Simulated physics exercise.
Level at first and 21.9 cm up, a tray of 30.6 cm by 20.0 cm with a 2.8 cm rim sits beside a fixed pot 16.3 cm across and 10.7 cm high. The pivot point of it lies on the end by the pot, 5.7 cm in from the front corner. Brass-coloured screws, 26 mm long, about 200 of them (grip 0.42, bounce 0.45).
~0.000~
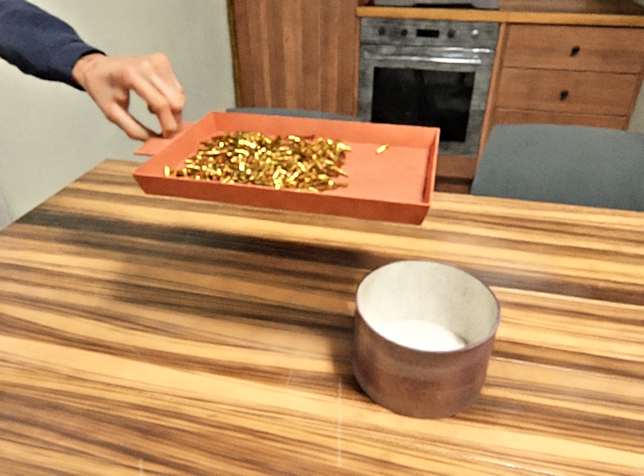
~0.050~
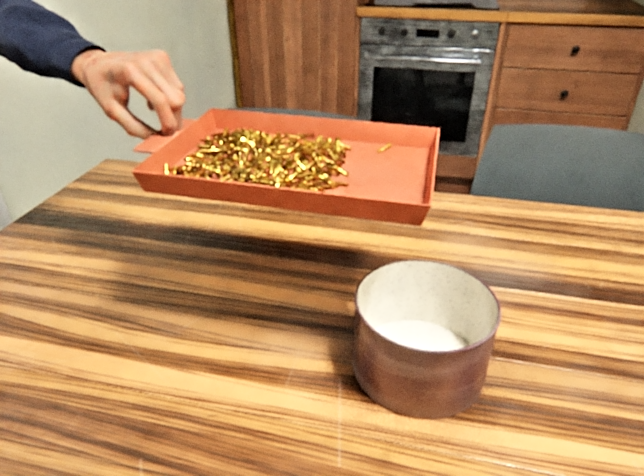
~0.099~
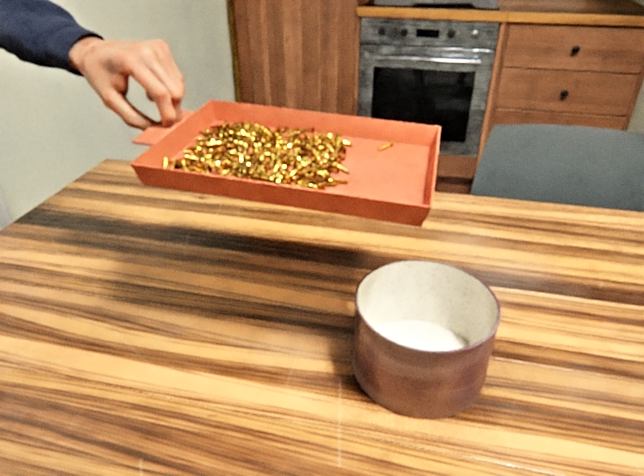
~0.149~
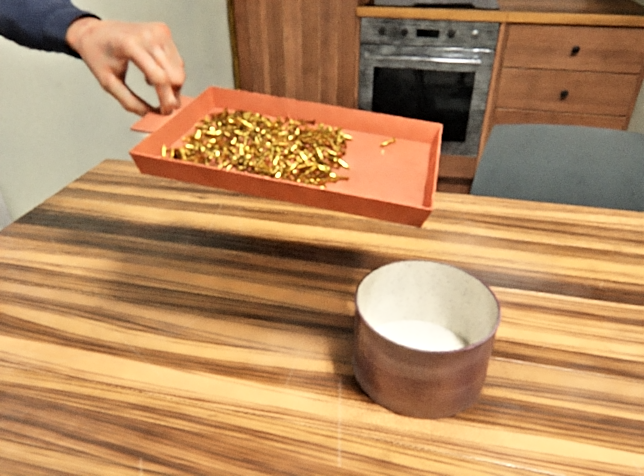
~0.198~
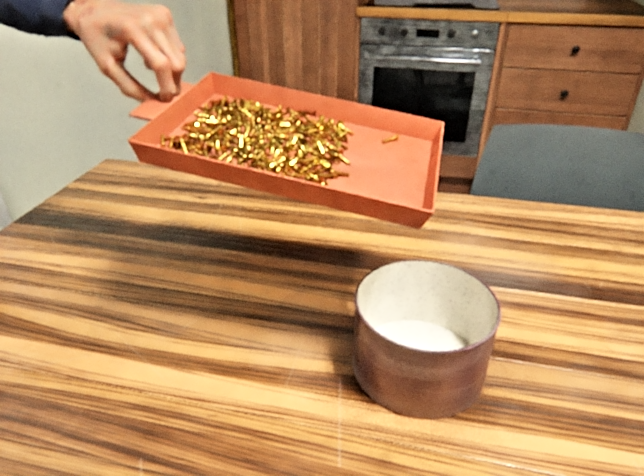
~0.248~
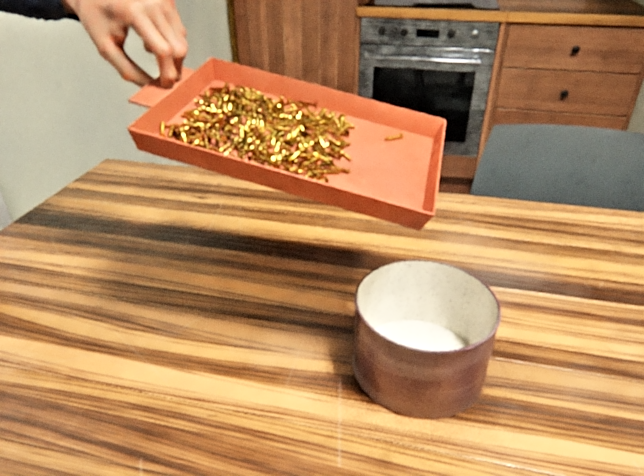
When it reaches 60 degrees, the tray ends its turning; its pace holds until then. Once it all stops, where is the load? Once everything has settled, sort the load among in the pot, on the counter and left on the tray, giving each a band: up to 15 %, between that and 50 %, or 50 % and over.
Pot: Between 15 and 50 %; counter: Up to 15 %; left on the tray: 50 % and over.
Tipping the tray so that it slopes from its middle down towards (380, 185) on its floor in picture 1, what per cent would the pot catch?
Roughly 30 per cent.
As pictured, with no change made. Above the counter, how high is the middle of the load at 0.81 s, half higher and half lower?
Roughly 26 centimetres.
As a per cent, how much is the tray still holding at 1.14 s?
Load share: Around 65%.
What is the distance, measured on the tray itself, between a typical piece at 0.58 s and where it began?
I'd say close to 4 centimetres.
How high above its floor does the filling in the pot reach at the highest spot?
Some 1.5 cm above the floor.
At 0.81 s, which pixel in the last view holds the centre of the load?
Close to pixel (402, 176).
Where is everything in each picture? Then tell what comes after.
The first frame shows tray tilt 0 degrees, front corners at (141, 171) and (424, 201); middle of the pieces at (260, 160); pot at (427, 300).
The second frame shows tray tilt 1 degrees, front corners at (140, 169) and (424, 201); middle of the pieces at (260, 158).
The third frame shows tray tilt 3 degrees, front corners at (139, 162) and (425, 203); middle of the pieces at (260, 153).
The fourth frame shows tray tilt 6 degrees, front corners at (138, 150) and (426, 205), lowest corner right front; middle of the pieces at (260, 144).
The fifth frame shows tray tilt 9 degrees, front corners at (137, 139) and (427, 207), lowest corner right front; middle of the pieces at (261, 135).
The sixth frame shows tray tilt 13 degrees, front corners at (137, 127) and (428, 209), lowest corner right front; middle of the pieces at (262, 126); pot at (427, 300). Its pace works out near 70 degrees a second.
After 0.58 s, tilt 36 degrees; the tray holds 100 %, the pot 0 %.
After 0.81 s, tilt 52 degrees; the tray holds 100 %, the pot 0 %.
After 1.14 s, tilt 60 degrees; the tray holds 65 %, the pot 20 %.
In the end, at 2.4 s, pot 35 %, counter 5 %, tray 60 %.
